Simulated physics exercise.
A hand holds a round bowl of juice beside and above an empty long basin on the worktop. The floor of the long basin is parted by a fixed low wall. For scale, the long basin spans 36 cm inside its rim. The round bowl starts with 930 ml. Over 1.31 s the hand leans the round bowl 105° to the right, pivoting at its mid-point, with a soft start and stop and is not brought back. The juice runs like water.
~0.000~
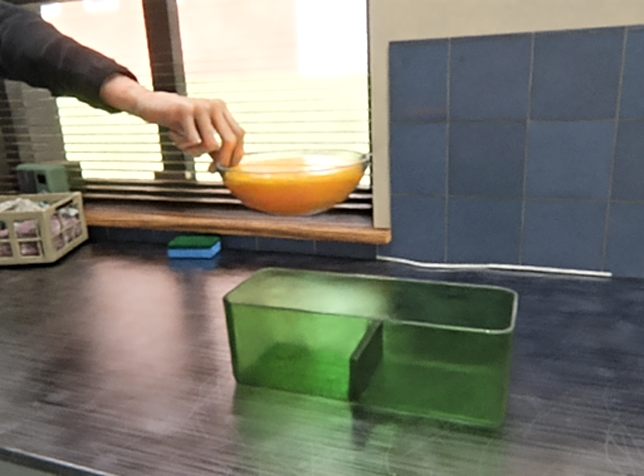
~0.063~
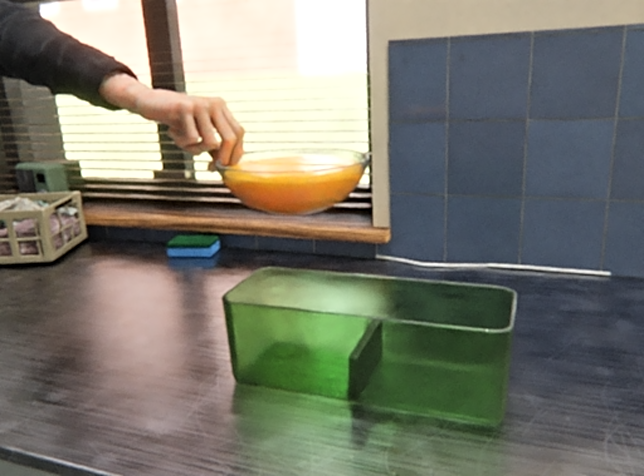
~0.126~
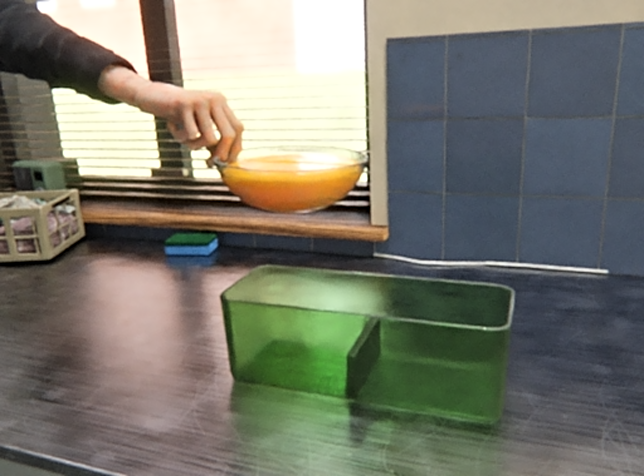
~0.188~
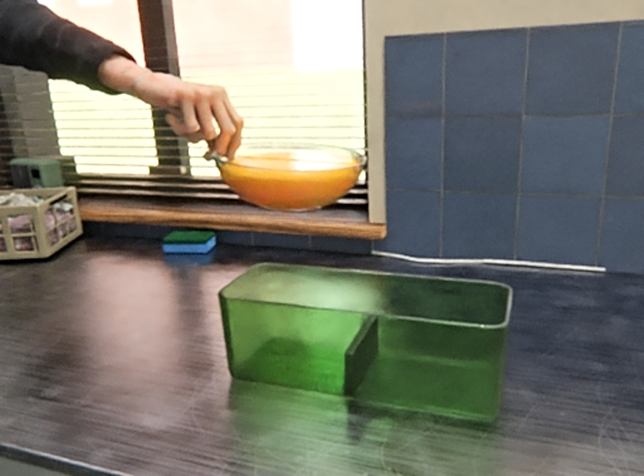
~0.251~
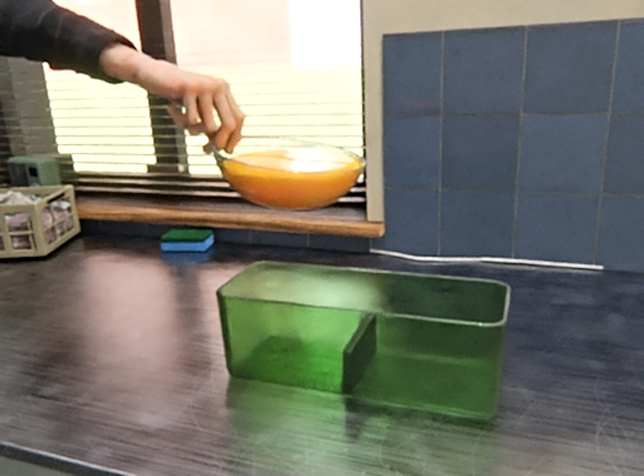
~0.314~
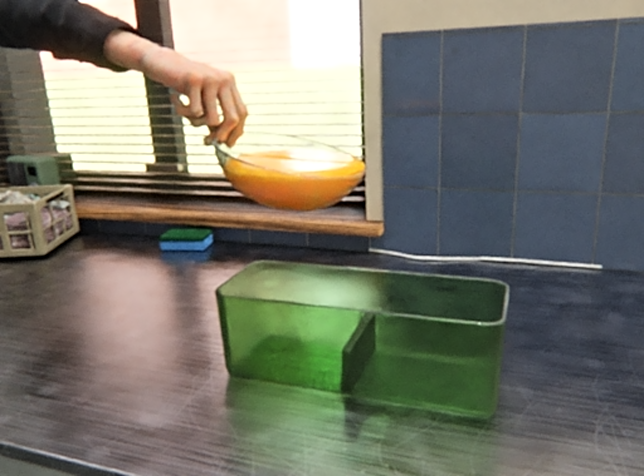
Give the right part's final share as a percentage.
Roughly 83 per cent is past the wall.
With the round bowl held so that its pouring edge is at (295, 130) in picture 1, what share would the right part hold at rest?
Then about 35 per cent.
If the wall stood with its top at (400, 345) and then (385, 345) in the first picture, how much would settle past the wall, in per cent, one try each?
First 65, then 75 per cent.
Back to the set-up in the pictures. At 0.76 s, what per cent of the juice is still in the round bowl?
Some 20 per cent.
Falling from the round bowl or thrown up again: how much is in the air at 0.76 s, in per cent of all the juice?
About 36 per cent.
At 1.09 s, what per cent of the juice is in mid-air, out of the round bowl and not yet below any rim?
About 0 per cent.
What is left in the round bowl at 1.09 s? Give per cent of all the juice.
Some 0 per cent.
After 0.76 s the tilt is 66° and 20 per cent is still to pour, 0 is left of the wall and 39 right of it.
After 1.09 s the tilt is 98° and 0 per cent is still to pour, 7 is left of the wall and 83 right of it.
After 1.44 s the tilt is 105° and 0 per cent is still to pour, 8 is left of the wall and 83 right of it.
After 1.81 s the tilt is 105° and 0 per cent is still to pour, 8 is left of the wall and 83 right of it.
In the end 8 per cent lies left of the wall, 83 right of it and 9 outside.
